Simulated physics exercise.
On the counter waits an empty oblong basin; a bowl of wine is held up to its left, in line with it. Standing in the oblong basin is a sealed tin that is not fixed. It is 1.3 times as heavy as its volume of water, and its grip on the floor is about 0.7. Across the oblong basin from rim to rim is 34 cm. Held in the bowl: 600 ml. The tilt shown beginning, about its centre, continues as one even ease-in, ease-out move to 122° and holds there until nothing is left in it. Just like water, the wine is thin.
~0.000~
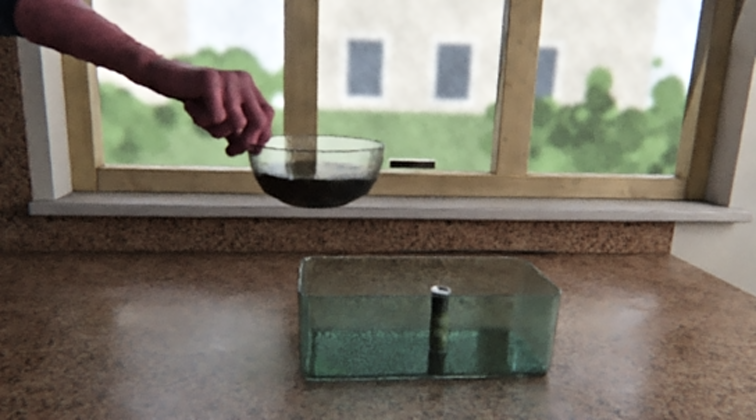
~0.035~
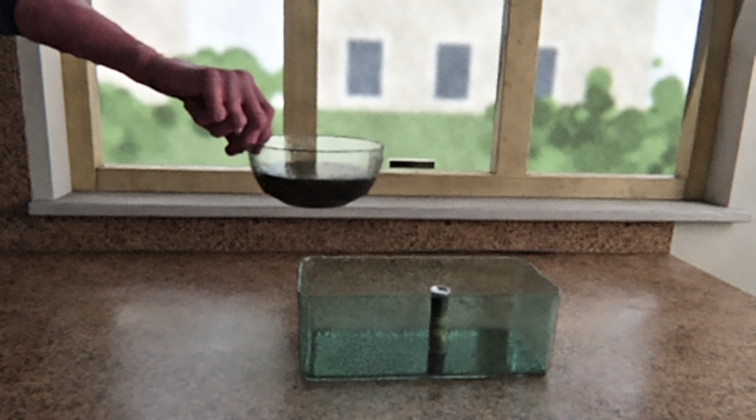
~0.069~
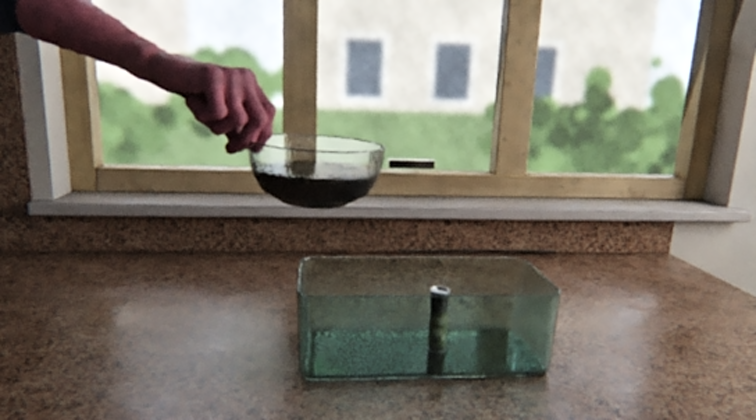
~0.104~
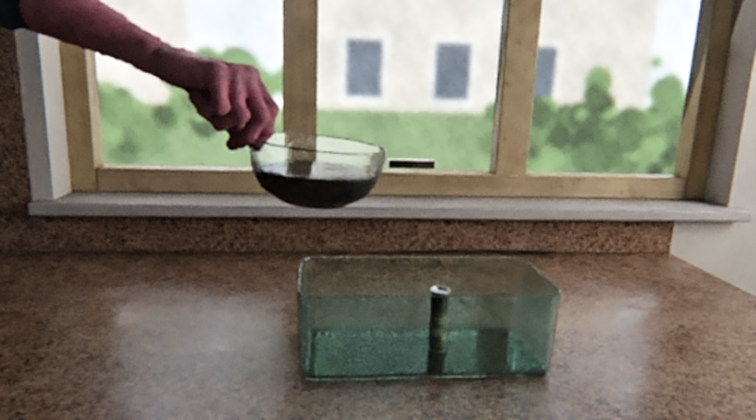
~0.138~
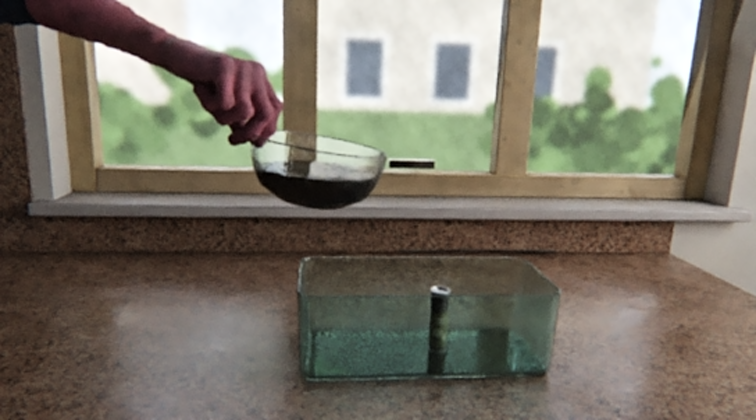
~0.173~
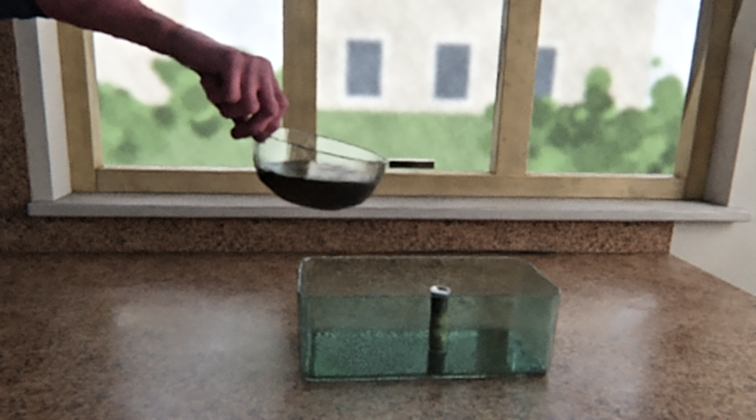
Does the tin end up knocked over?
No: I'd say it will ride it out.
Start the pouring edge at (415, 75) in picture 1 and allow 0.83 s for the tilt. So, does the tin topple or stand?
It does not tip.
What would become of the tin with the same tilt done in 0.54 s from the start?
So the tin will hold steady.
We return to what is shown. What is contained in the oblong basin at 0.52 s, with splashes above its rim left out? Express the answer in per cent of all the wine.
16 %, roughly.
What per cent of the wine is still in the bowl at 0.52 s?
Near 32 in a hundred.
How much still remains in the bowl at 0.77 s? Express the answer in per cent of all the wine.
I'd say some 0 per cent remains.
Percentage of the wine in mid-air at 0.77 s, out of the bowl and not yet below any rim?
Near 3 percent.
By 0.52 s the tilt is 85° and 32 per cent is still to pour; the tin stands where it began.
By 0.77 s the tilt is 121° and 0 per cent is still to pour; the tin stands where it began.
By 1.04 s the tilt is 122° and 0 per cent is still to pour; the tin stands where it began.
By 1.33 s the tilt is 122° and 0 per cent is still to pour; the tin stands where it began.
At rest the tin stands where it began.
